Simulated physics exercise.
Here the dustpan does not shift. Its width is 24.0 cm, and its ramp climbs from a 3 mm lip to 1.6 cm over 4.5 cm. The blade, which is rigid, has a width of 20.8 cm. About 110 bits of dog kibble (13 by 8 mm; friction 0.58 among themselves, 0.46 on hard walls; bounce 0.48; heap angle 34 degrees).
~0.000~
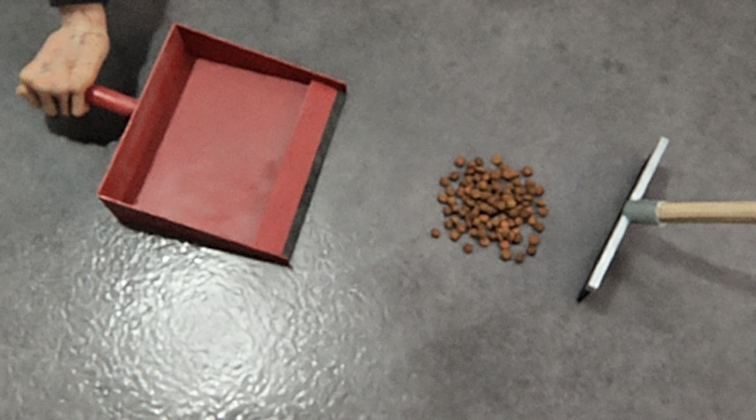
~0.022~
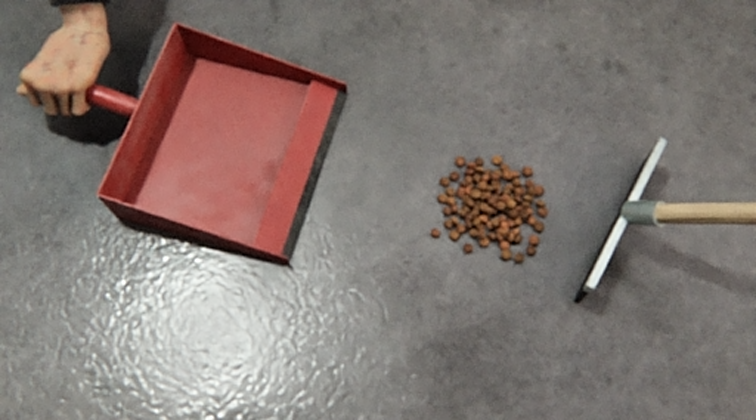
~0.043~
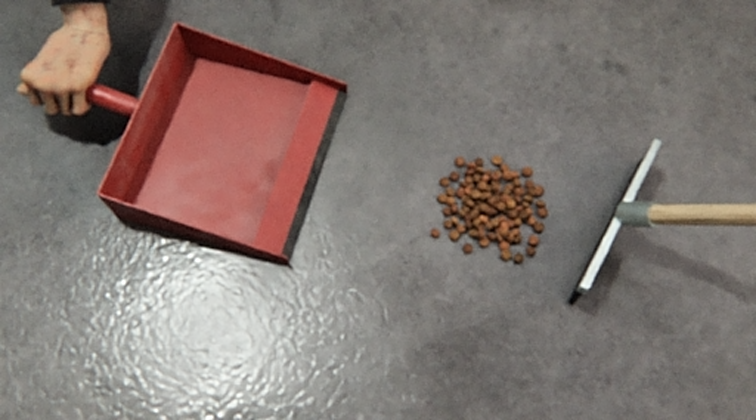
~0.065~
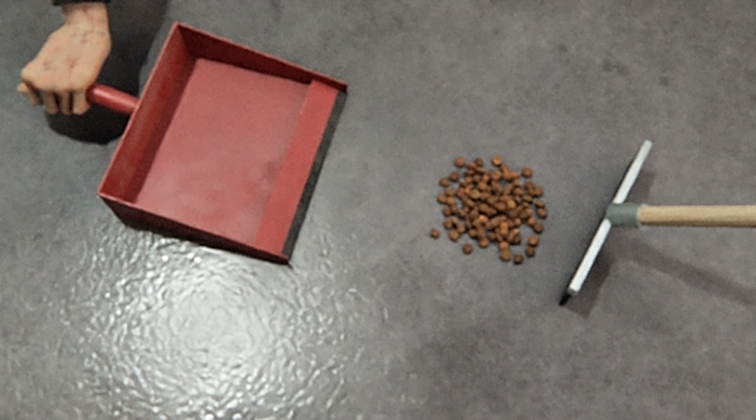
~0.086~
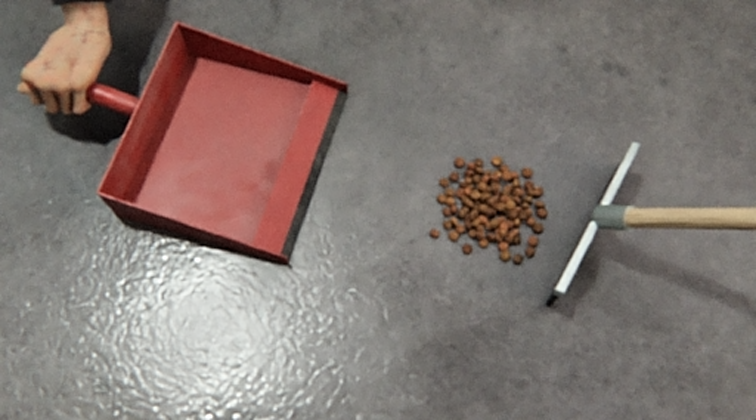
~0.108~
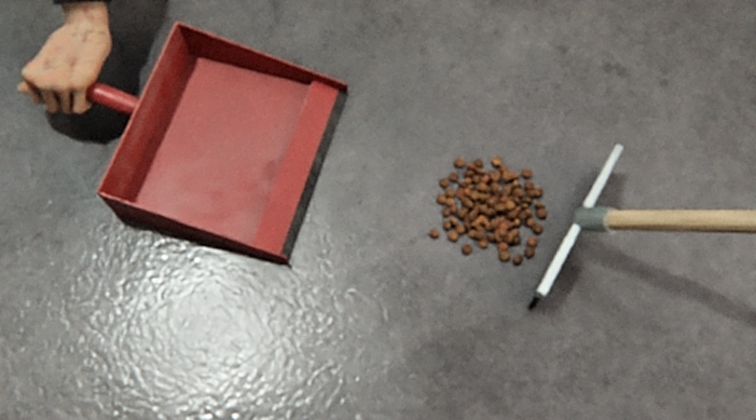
On a dark grey floor, a hand held a red dustpan still at the left while a squeegee-like blade on a wooden handle slid leftward toward a small, unmoving pile of brown kibble.
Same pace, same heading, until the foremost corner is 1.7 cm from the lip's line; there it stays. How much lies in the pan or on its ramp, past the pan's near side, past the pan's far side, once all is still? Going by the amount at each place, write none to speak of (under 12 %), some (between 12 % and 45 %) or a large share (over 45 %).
Pan: None to speak of, near side: None to speak of, far side: None to speak of.
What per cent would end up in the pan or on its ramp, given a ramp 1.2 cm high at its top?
It would be roughly 5 percent.
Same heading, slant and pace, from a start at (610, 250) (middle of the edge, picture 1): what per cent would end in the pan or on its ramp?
Roughly 0 percent would end up there.
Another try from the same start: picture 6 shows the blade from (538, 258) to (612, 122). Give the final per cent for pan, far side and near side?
Pan 30; far 30; near 0.
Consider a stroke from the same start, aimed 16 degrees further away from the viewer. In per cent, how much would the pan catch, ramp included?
The pan, ramp included, would get around 20 per cent.
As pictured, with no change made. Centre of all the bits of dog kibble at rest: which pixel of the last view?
Roughly (344, 175).
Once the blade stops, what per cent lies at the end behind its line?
I'd put it near 30 in a hundred.
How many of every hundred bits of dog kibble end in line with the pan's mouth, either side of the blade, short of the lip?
Roughly 90 in a hundred.
After 0.27 s, middle of the blade 18 cm from the lip; 0 % over the lip, far side 0 %, near side 0 %.
After 0.38 s, middle of the blade 8 cm from the lip; 0 % over the lip, far side 0 %, near side 0 %.
After 0.63 s, middle of the blade 4 cm from the lip; 5 % over the lip, far side 5 %, near side 5 %.
At rest (1.0 s), pan 5 %, near side 5 %, far side 5 %, in front of the lip or behind the blade 90 %.
